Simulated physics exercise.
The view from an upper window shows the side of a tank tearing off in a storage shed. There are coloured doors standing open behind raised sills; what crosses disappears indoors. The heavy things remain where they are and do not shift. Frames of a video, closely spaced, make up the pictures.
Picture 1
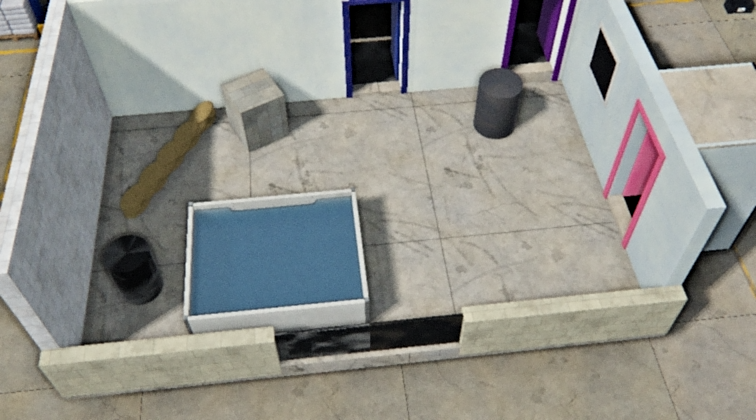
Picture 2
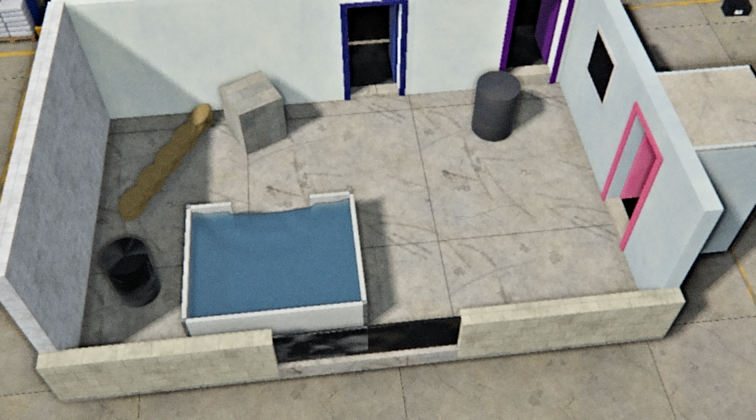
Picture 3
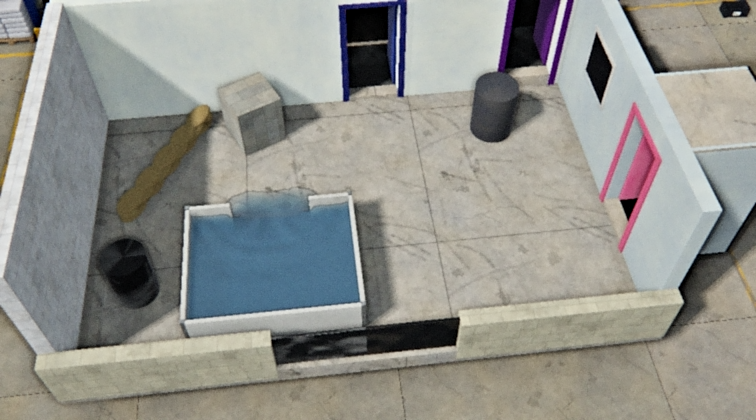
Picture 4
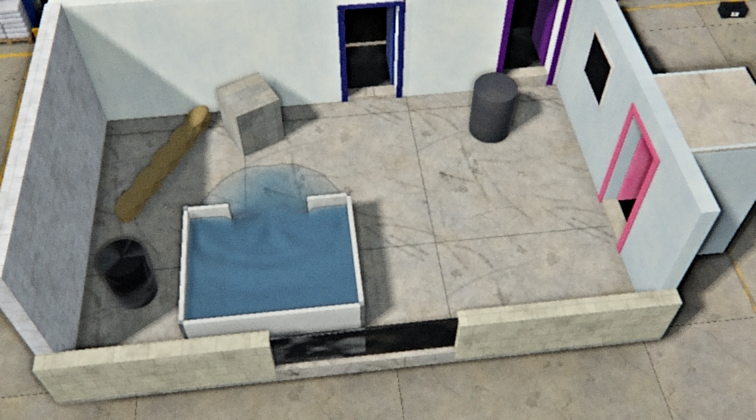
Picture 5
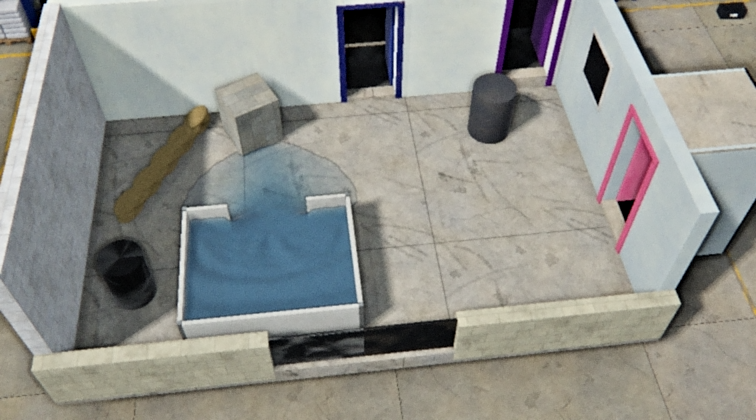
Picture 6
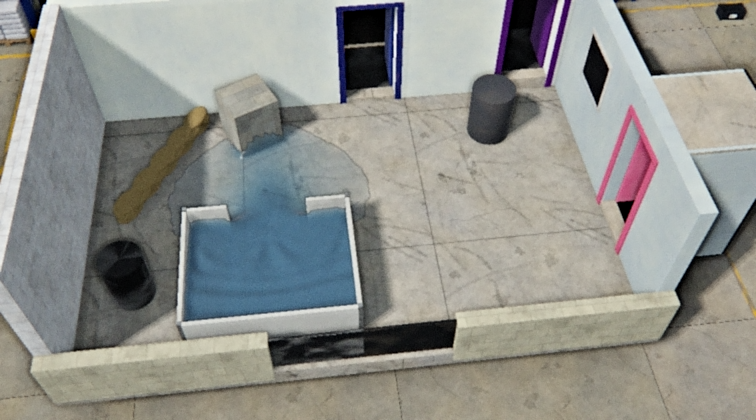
Blue water pouring through a gap in a white tank's far side and fanning across the shed floor around a block.
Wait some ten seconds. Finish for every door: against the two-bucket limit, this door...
The blue door surpasses it; the purple door remains within it; the pink door remains within it.
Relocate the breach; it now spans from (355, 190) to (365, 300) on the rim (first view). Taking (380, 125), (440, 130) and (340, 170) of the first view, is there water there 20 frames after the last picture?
Point by point: Unwetted; soaked; unwetted.
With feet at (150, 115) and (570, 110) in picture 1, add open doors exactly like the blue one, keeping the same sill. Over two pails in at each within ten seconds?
Well, the first one doesn't reach it and the other one overshoots.
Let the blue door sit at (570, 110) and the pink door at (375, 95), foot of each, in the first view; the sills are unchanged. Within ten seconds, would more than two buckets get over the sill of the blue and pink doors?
The blue one spills past the mark, and the pink one spills past the mark.
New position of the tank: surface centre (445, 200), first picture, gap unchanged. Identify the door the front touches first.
I'd go with the blue door.
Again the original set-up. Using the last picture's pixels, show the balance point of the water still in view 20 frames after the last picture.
The water's middle lies around (299, 200).
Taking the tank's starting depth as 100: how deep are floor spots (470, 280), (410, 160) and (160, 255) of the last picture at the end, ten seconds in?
Respectively 12, 6 and 12 per cent.
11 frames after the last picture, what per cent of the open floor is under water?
Around 30 percent.
A moment on, water covers 20 % of the floor; the blue door wet at the sill, nothing in, the purple door not reached, the pink door not reached.
Next, water covers 30 % of the floor; the blue door over two buckets in, the purple door not reached, the pink door not reached.
Then, water covers 45 % of the floor; the blue door far over two buckets in, the purple door wet at the sill, nothing in, the pink door not reached.
Later, water covers 80 % of the floor; the blue door far over two buckets in, the purple door wet at the sill, nothing in, the pink door wet at the sill, nothing in.
In the end, water covers 95 % of the floor; the blue door far over two buckets in, the purple door wet at the sill, nothing in, the pink door wet at the sill, nothing in.
